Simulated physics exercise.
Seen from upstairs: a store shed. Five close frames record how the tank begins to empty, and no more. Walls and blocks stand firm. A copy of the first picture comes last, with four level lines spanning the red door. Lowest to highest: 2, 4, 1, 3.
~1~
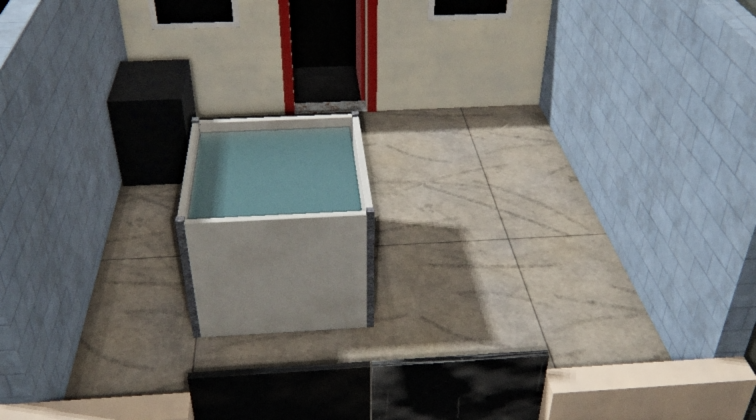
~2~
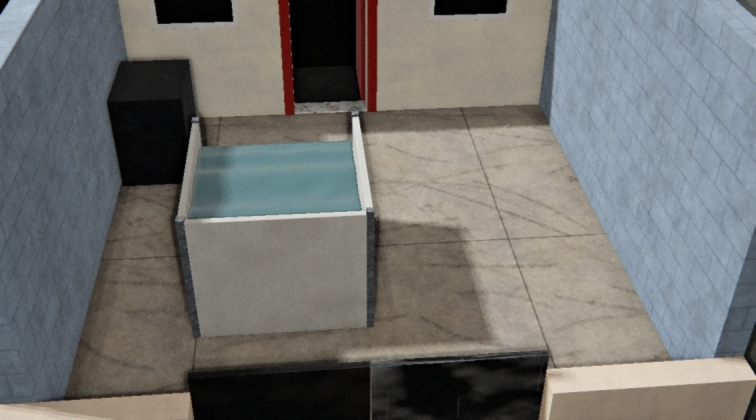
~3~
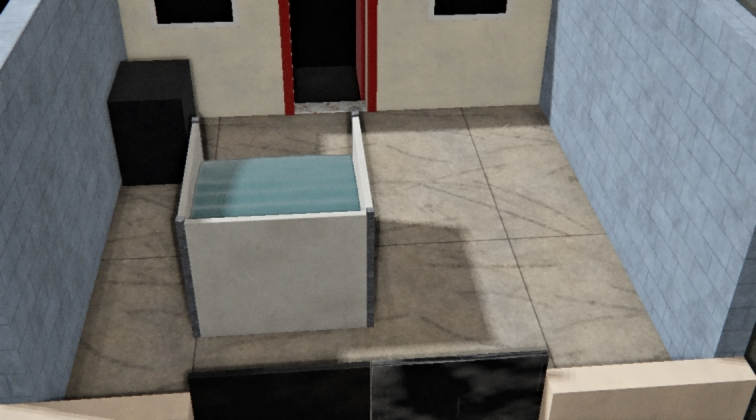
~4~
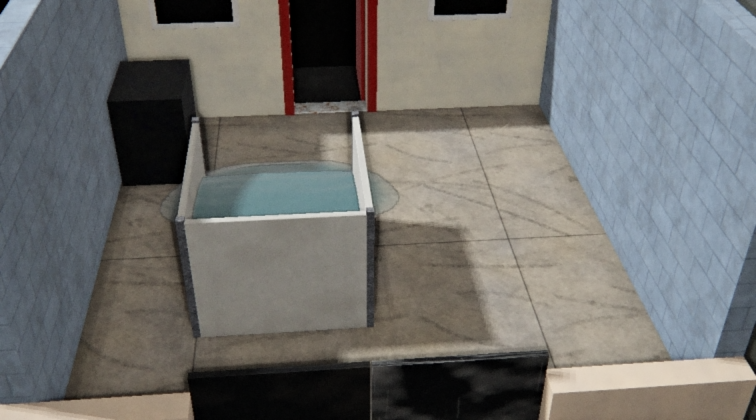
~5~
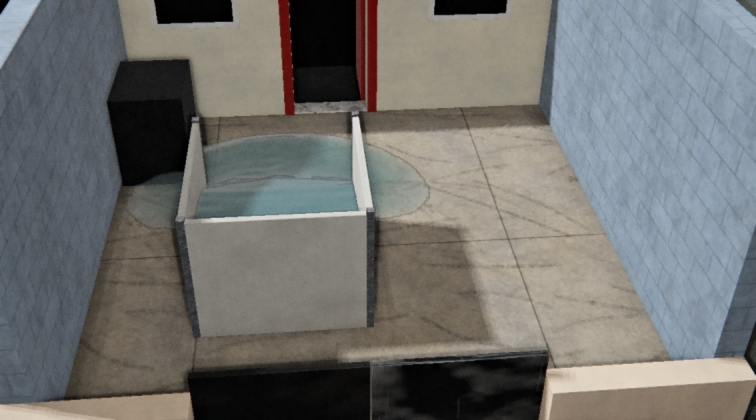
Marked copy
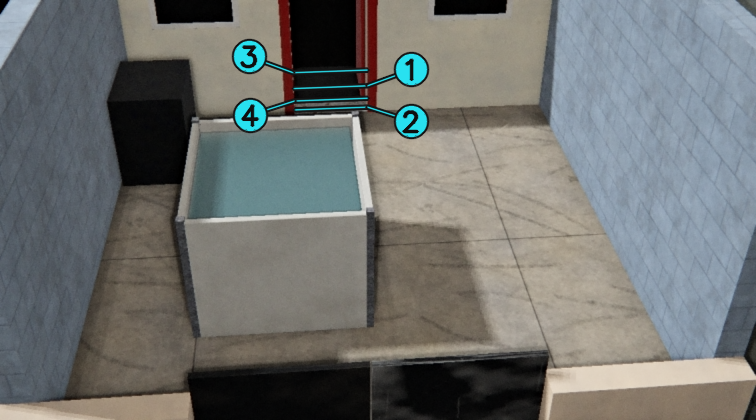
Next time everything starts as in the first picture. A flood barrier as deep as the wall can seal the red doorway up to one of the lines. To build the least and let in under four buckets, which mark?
That is height 3.
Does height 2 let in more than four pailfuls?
Yes, that goes wrong.
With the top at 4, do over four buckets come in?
Yes.
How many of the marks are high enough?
One of them.
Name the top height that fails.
That would be 1.
On the marked copy, 1 at (330, 87); 2 at (331, 108); 3 at (330, 71); 4 at (331, 99); from the bottom up 2, 4, 1, 3.
If 1 is chosen, about 12 bucketfuls get in.
If 2 is chosen, dozens of bucketfuls pour in.
If 3 is chosen, a splash gets over, under a bucket.
If 4 is chosen, dozens of bucketfuls pour in.
